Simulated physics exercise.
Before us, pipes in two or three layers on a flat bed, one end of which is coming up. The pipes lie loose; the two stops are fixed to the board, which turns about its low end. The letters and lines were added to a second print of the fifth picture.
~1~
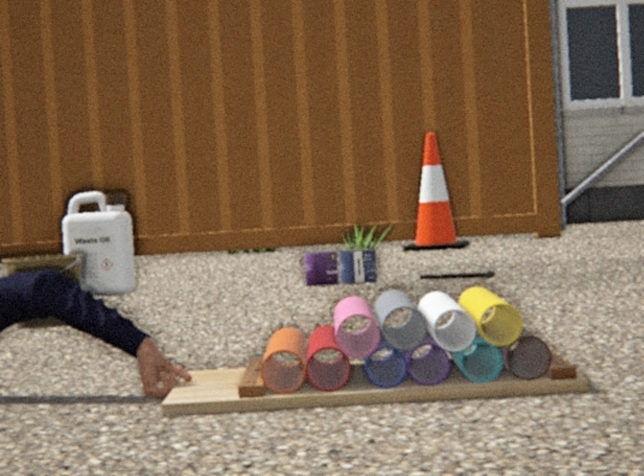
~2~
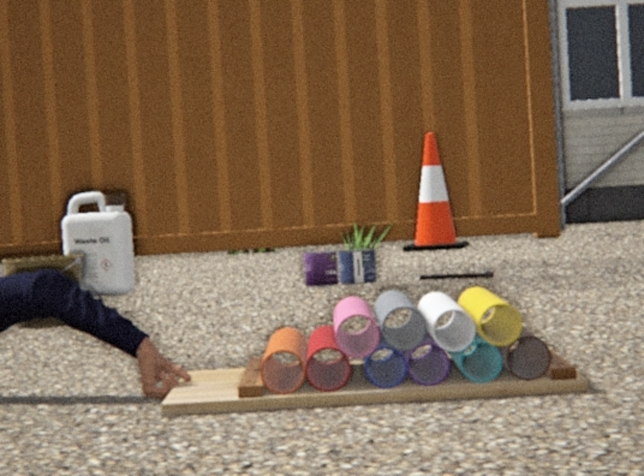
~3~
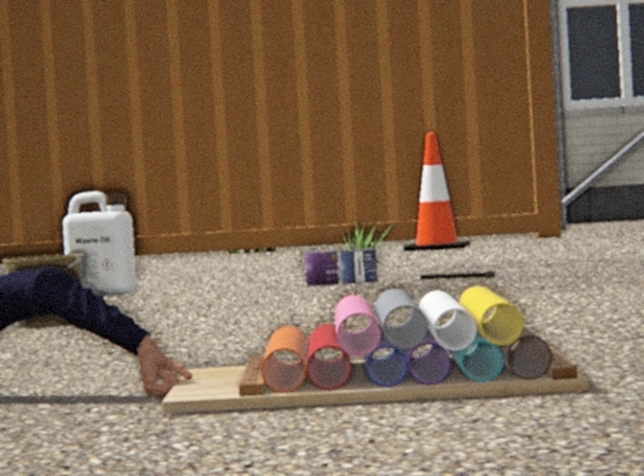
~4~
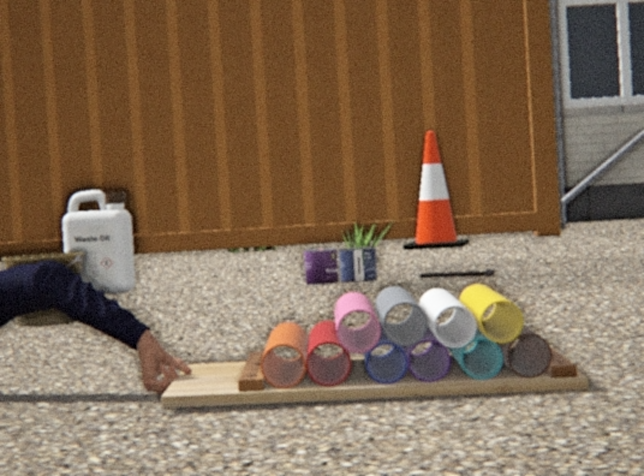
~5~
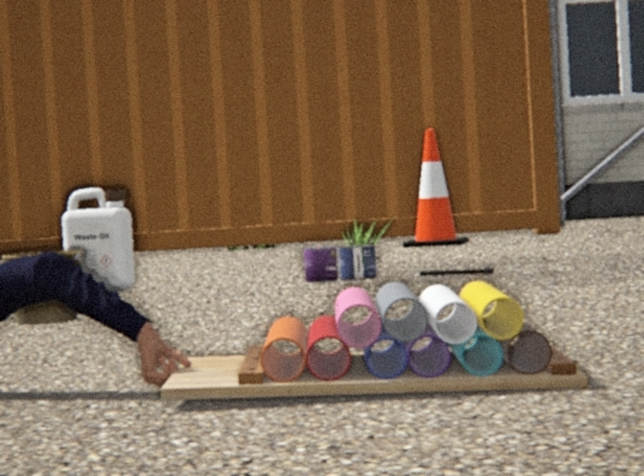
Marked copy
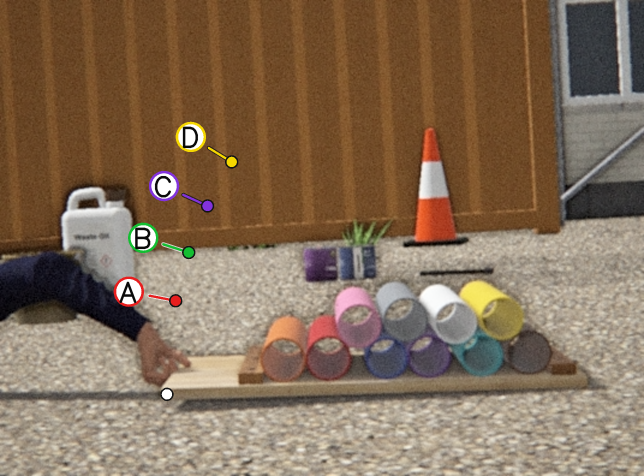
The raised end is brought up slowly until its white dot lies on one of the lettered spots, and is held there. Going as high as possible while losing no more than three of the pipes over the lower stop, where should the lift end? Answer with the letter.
No higher than B.
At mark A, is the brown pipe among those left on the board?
Yes.
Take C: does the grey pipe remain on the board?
The grey pipe: No.
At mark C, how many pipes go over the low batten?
With C, four.
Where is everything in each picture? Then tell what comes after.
The first frame shows orange pipe (283, 372); red pipe (328, 369); blue pipe (387, 368).
The second frame shows blue pipe (386, 368); purple pipe (428, 365).
The third frame shows board (371, 374); orange pipe (284, 370); red pipe (329, 368); white pipe (455, 329).
The fourth frame shows board (371, 370); orange pipe (283, 366); red pipe (329, 364).
The fifth frame shows board (370, 365); orange pipe (283, 360); red pipe (329, 359).
On the copy, A at (176, 301); B at (189, 253); C at (208, 206); D at (232, 162); the white dot at (167, 395).
On B. First, board at 15°.
Then, board at 21°.
Finally, board at 21°, none over the low batten.
By contrast, A none over the low batten; C four over the low batten (grey, white, pink, yellow); D four over the low batten (grey, white, pink, yellow).
